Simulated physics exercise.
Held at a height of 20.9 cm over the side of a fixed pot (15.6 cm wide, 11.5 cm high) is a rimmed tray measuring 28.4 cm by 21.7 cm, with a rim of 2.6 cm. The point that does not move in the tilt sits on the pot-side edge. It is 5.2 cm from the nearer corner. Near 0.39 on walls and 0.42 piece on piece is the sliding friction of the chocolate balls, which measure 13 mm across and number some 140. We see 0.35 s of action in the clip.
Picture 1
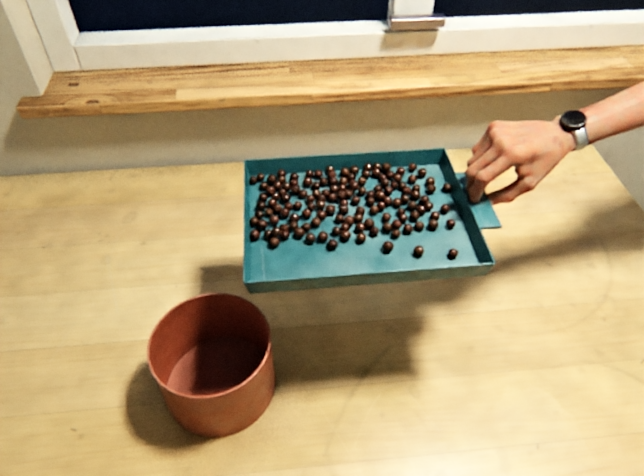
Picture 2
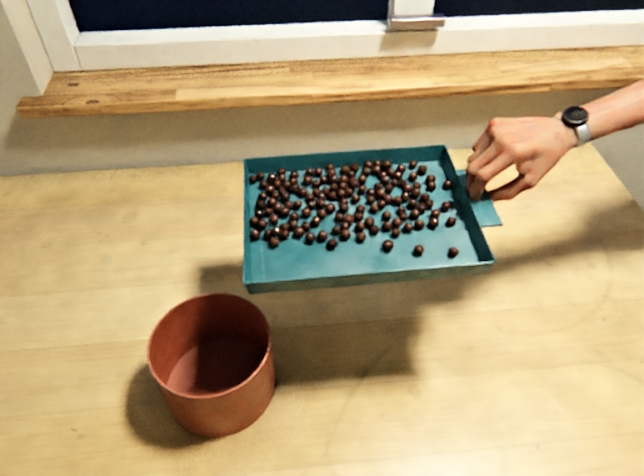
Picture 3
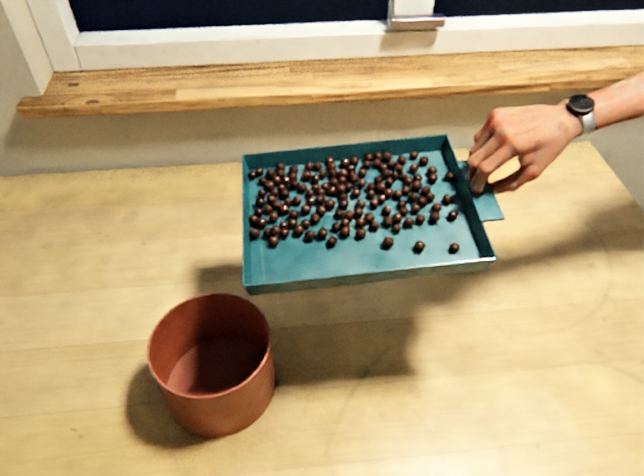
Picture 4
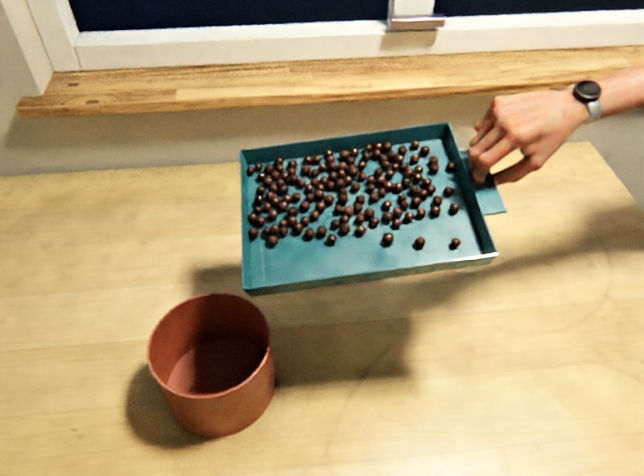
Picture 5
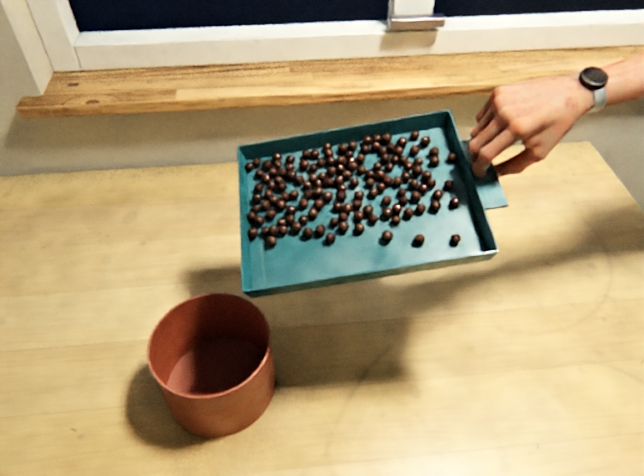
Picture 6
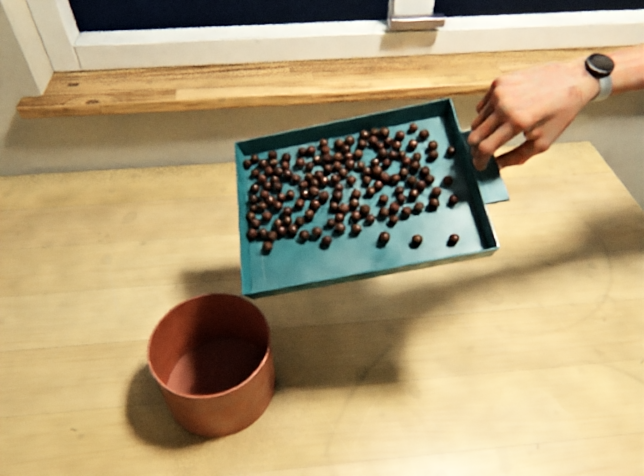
On a wooden table, a hand slowly tilts a teal tray of brown balls leftward.
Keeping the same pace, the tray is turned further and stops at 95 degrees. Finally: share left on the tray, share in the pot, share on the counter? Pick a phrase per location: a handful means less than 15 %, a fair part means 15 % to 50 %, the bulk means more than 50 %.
Tray: A handful, pot: The bulk, counter: A fair part.
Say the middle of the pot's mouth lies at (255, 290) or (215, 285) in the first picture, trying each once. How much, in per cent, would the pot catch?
I'd say some 5 per cent for the first and some 0 per cent for the second.
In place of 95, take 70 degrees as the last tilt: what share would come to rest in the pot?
It would land at about 10 percent.
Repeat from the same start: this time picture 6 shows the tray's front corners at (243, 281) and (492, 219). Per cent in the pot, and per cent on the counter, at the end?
Pot 35, counter 65.
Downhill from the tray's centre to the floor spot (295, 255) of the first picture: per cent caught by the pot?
Estimate: Near 100 per cent.
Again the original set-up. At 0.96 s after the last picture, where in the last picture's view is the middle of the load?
Look about (276, 245) in the last view.
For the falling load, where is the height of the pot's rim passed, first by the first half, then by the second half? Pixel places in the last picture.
Roughly (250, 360) to start, and after that (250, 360).
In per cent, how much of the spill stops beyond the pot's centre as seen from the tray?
That works out to about 30 percent.
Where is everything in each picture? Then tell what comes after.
The first frame shows tray tilt 0 degrees, front corners at (248, 279) and (490, 261); middle of the pieces at (344, 204); pot at (210, 341).
The second frame shows tray tilt 1 degrees, front corners at (248, 280) and (491, 259); middle of the pieces at (344, 202).
The third frame shows tray tilt 5 degrees, front corners at (247, 282) and (492, 256), lowest corner left front; middle of the pieces at (344, 197).
The fourth frame shows tray tilt 9 degrees, front corners at (247, 285) and (493, 252), lowest corner left front; middle of the pieces at (343, 192).
The fifth frame shows tray tilt 14 degrees, front corners at (246, 288) and (494, 248), lowest corner left front; middle of the pieces at (342, 188).
The sixth frame shows tray tilt 18 degrees, front corners at (246, 290) and (494, 245), lowest corner left front; middle of the pieces at (339, 188); pot at (210, 341).
Then, 0.58 s after the last picture, tilt 54 degrees; the tray holds 100 %, the pot 0 %.
Then, 0.96 s after the last picture, tilt 78 degrees; the tray holds 95 %, the pot 0 %.
Then, 1.44 s after the last picture, tilt 95 degrees; the tray holds 15 %, the pot 50 %.
In the end, tray 0 %, pot 70 %, counter 30 %.
